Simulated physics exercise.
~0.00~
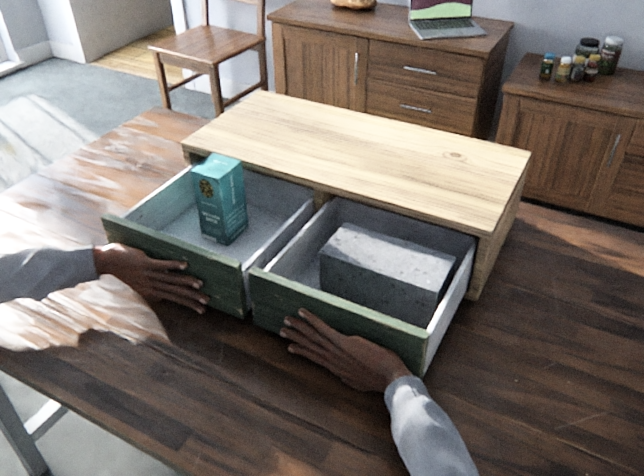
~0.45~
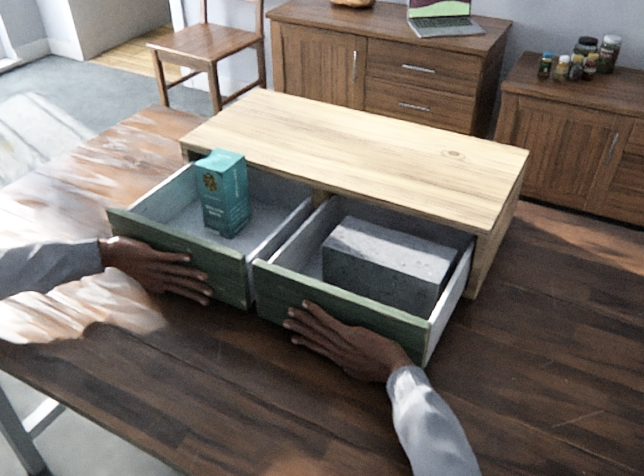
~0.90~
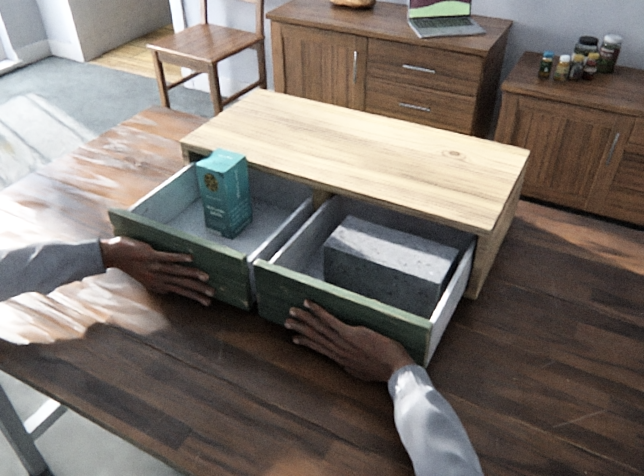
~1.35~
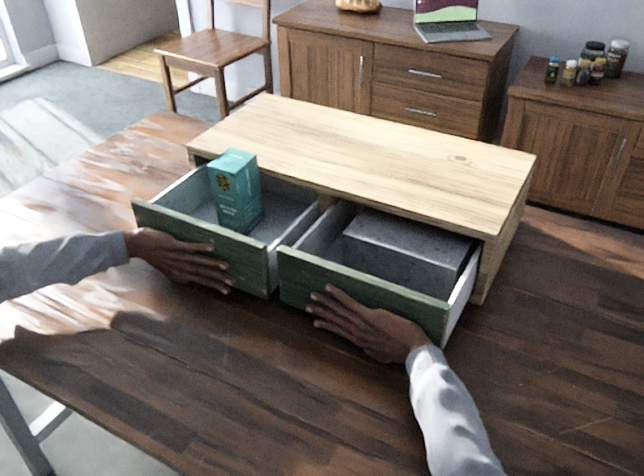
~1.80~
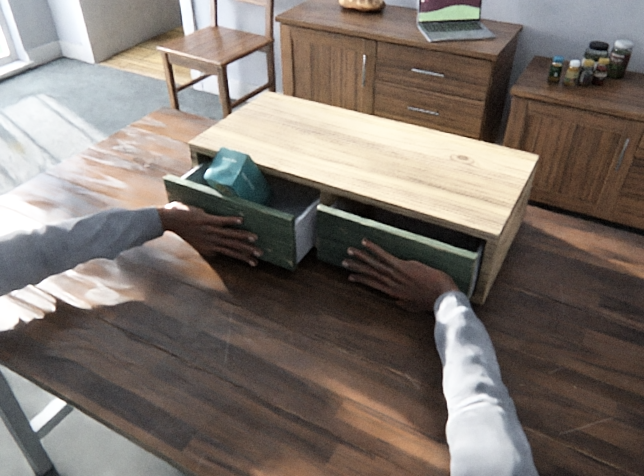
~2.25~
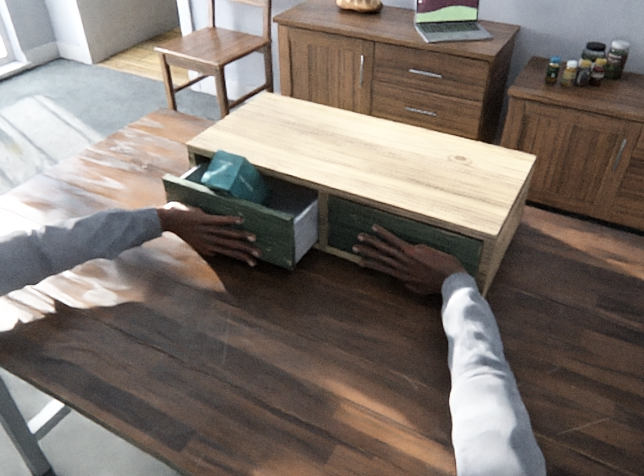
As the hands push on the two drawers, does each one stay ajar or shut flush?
The left drawer stays ajar, with the turquoise carton leaning inside it. The right drawer shuts flush.
